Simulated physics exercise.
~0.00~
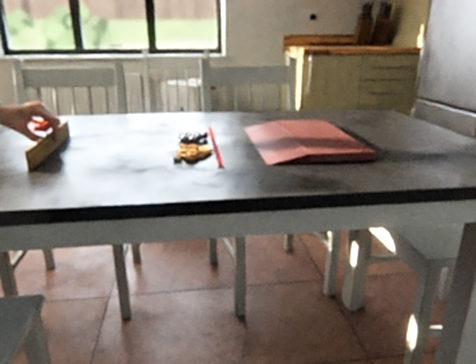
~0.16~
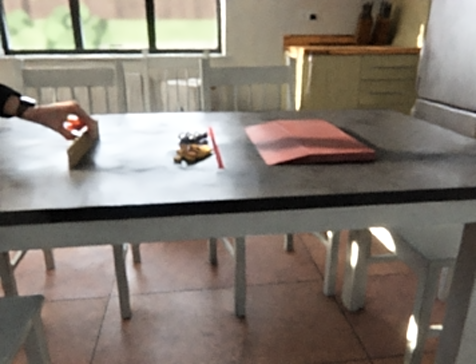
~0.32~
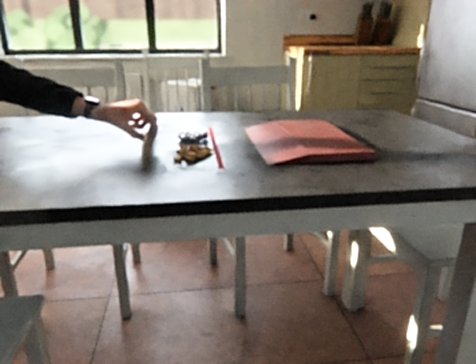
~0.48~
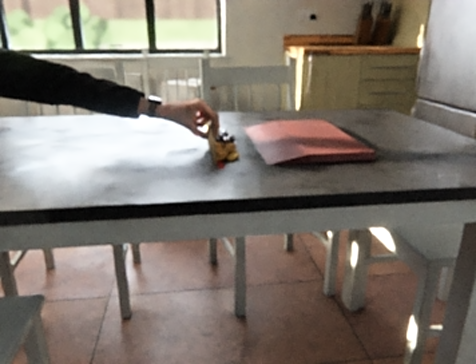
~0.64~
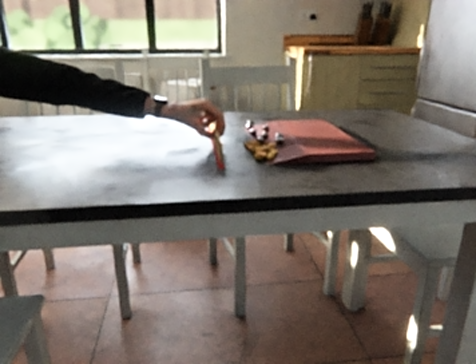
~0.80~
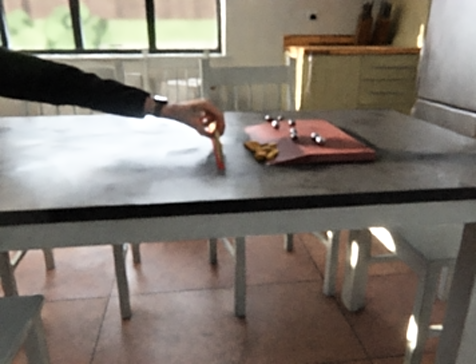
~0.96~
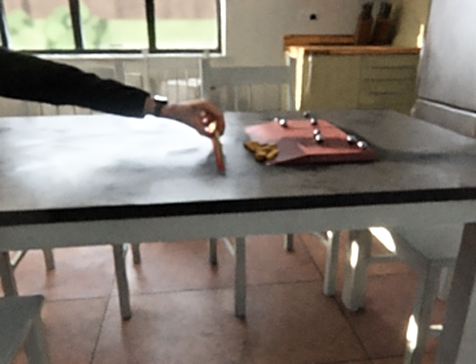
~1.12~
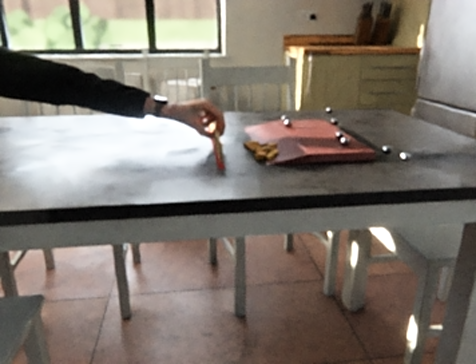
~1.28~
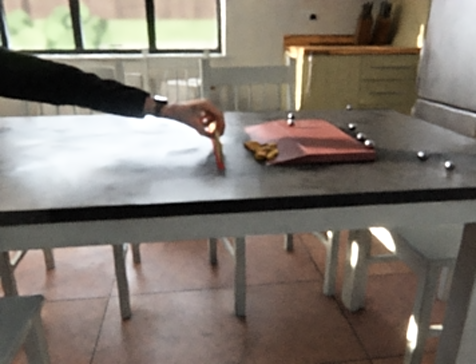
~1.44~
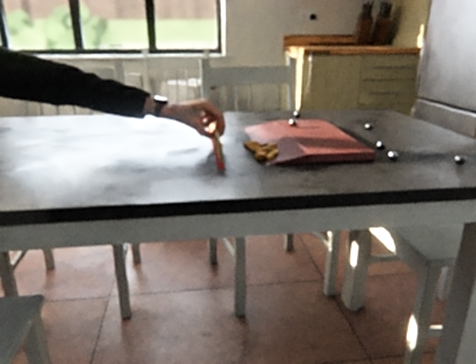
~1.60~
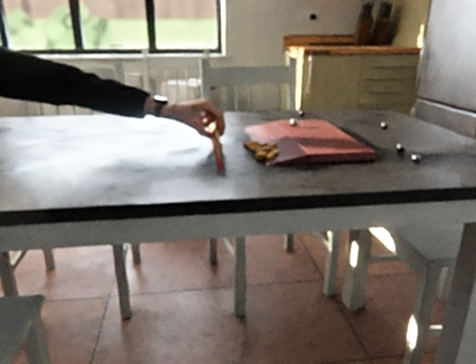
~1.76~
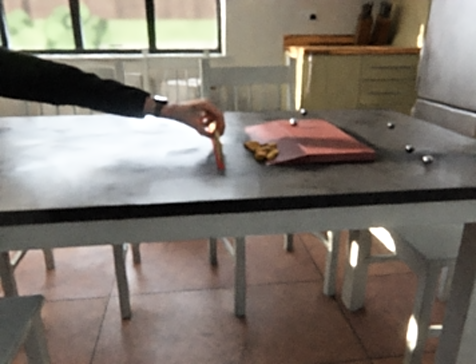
A hand sweeps small pieces right with a wood strip; dark balls roll over the wedge.
